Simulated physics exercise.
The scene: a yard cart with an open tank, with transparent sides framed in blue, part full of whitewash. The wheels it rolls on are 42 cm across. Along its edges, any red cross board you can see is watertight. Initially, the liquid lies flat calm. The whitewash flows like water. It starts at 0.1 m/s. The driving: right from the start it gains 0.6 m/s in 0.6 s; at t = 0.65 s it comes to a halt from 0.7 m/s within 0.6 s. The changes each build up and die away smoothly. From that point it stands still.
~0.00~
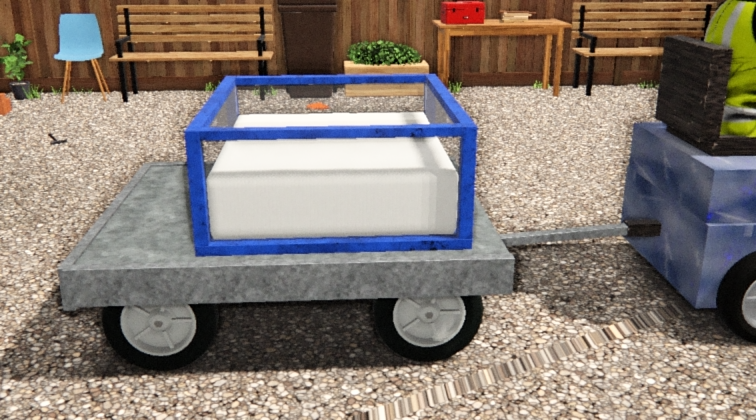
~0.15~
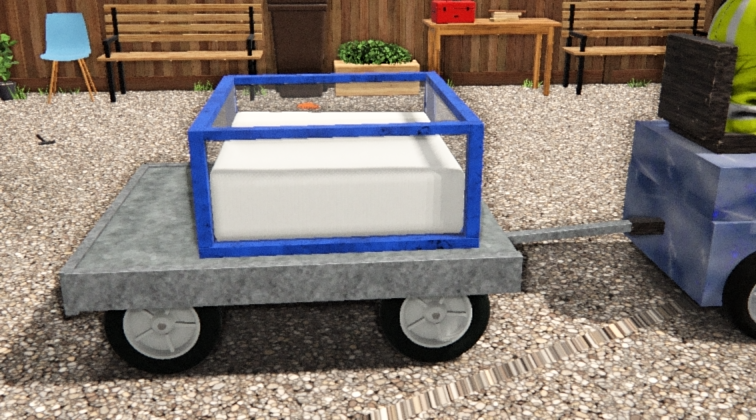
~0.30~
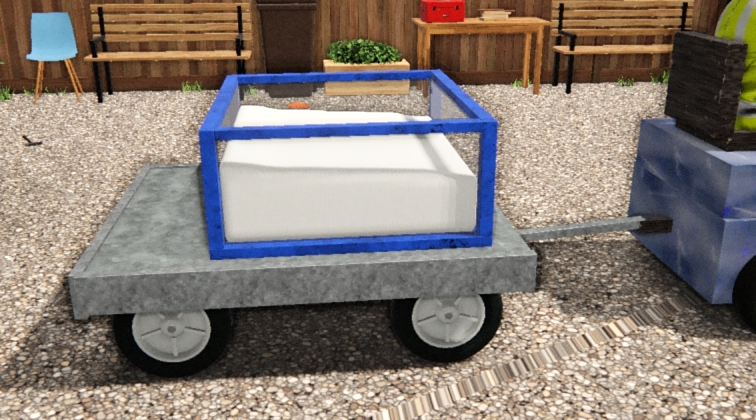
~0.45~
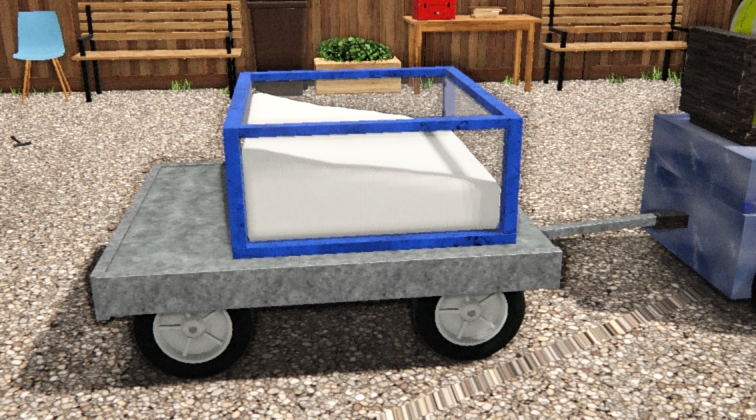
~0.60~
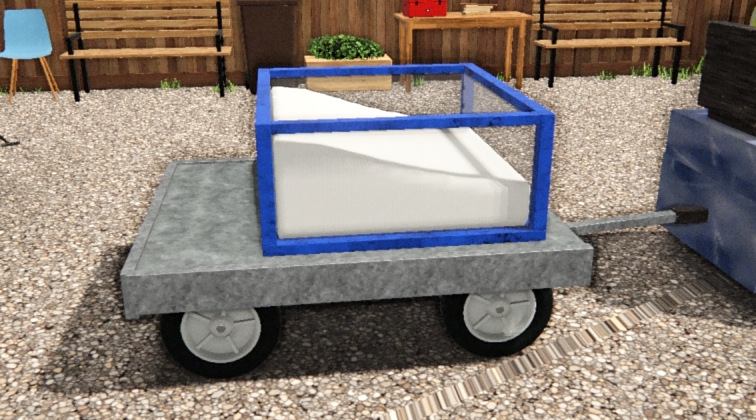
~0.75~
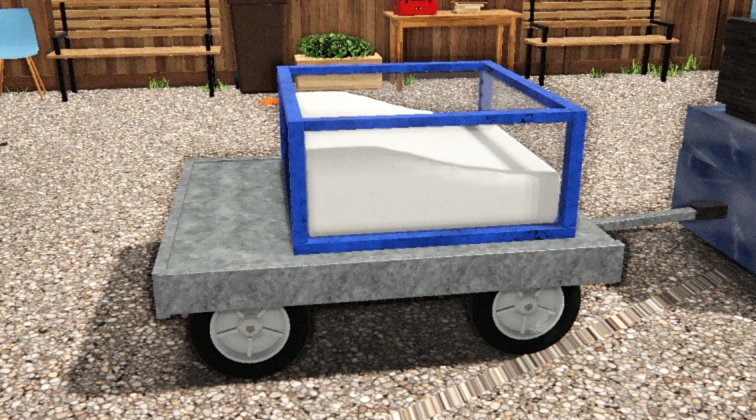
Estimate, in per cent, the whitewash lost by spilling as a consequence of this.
Around 3 in every hundred parts is lost.
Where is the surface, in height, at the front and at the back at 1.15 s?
Front 48 cm, back 14 cm.
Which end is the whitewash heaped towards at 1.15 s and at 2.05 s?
Towards the fore, and after that towards the aft.
Then, 1.15 s in, the surface is 48 cm up at the front and 13 cm at the back; nothing has left.
Then, 1.55 s in, the surface is 27 cm up at the front and 17 cm at the back; 1 per cent is out, over the front.
Then, 2.05 s in, the surface is 15 cm up at the front and 38 cm at the back; 1 per cent is out, over the front.
Then, 4.24 s in, 3 per cent is out, over the back and the front, 6 of 225 litres.
